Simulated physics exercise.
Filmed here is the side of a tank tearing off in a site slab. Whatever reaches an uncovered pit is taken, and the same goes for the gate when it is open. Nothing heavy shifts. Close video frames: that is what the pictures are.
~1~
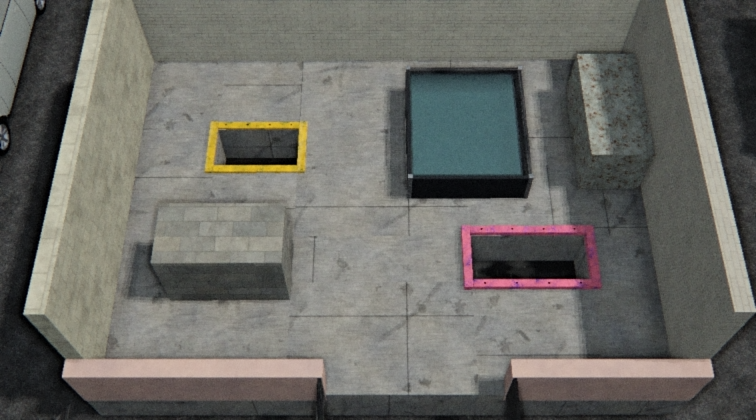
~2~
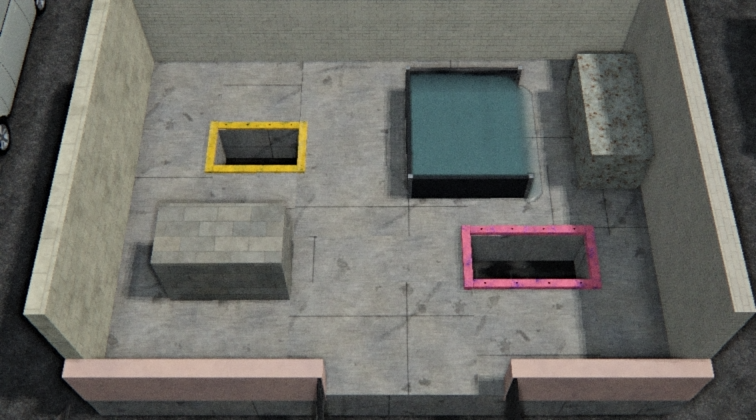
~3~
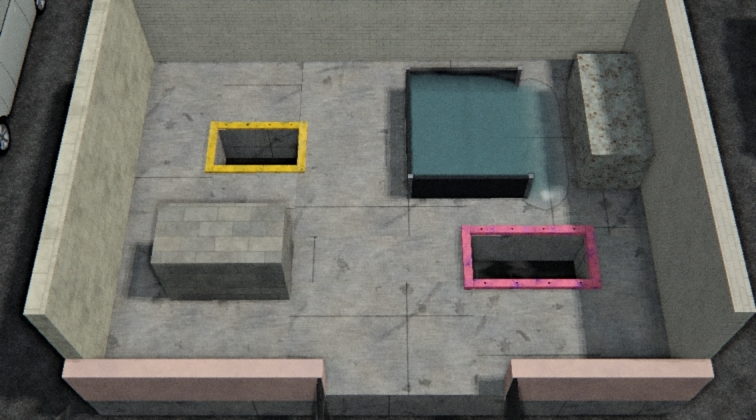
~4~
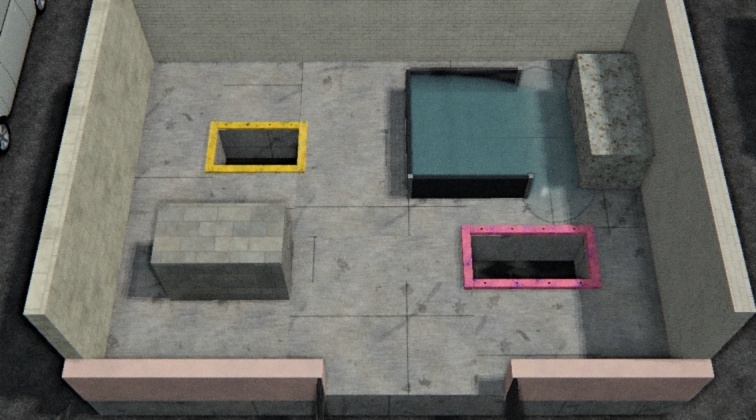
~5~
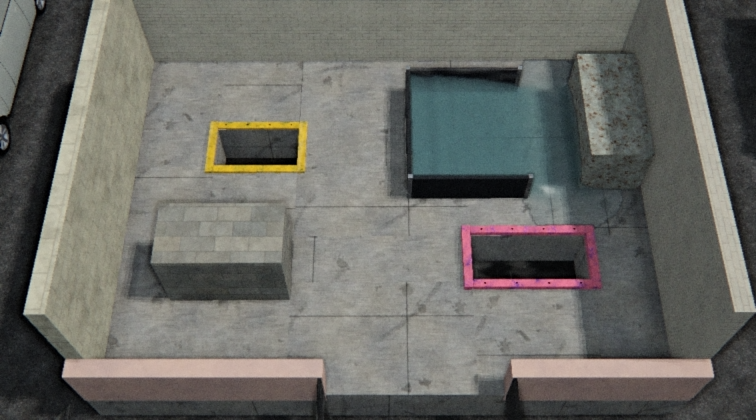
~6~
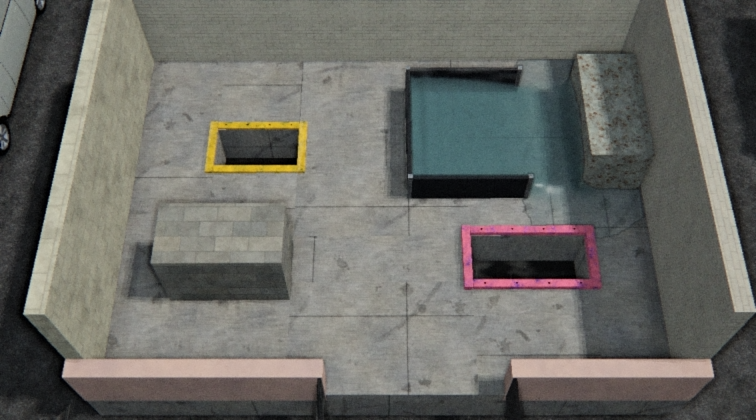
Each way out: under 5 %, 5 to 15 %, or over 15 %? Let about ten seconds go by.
As I see it, the gate is a minor outlet here - below five per cent. The yellow pit is a minor outlet here - below five per cent. The pink pit is a middling outlet here - five to fifteen per cent.
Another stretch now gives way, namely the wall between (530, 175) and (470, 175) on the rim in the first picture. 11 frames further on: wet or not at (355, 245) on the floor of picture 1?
Check at the given point: Inundated.
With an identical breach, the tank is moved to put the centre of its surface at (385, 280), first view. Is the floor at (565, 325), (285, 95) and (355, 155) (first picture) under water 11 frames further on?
In sequence: Inundated, next unflooded, then unflooded.
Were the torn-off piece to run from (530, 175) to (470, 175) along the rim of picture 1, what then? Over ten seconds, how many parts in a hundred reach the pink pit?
That would be pink at 40 percent.
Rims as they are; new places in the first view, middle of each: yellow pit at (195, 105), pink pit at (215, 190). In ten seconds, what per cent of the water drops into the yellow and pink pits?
Of the total, the yellow pit holds 4 per cent and the pink pit 0 per cent.
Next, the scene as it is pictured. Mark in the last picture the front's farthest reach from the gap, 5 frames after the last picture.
My estimate: Roughly (645, 280).
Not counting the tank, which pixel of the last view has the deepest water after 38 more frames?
It should be roughly at (531, 154).
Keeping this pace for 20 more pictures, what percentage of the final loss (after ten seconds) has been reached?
I make it 70 per cent.
A moment on, water covers 10 % of the floor; the gate 0 %, the yellow pit 0 %, the pink pit 1 %.
Next, water covers 20 % of the floor; the gate 0 %, the yellow pit 0 %, the pink pit 5 %.
Then, water covers 30 % of the floor; the gate 0 %, the yellow pit 0 %, the pink pit 8 %.
Later, water covers 60 % of the floor; the gate 0 %, the yellow pit 0 %, the pink pit 9 %.
In the end, water covers 85 % of the floor; the gate 2 %, the yellow pit 0 %, the pink pit 10 %.
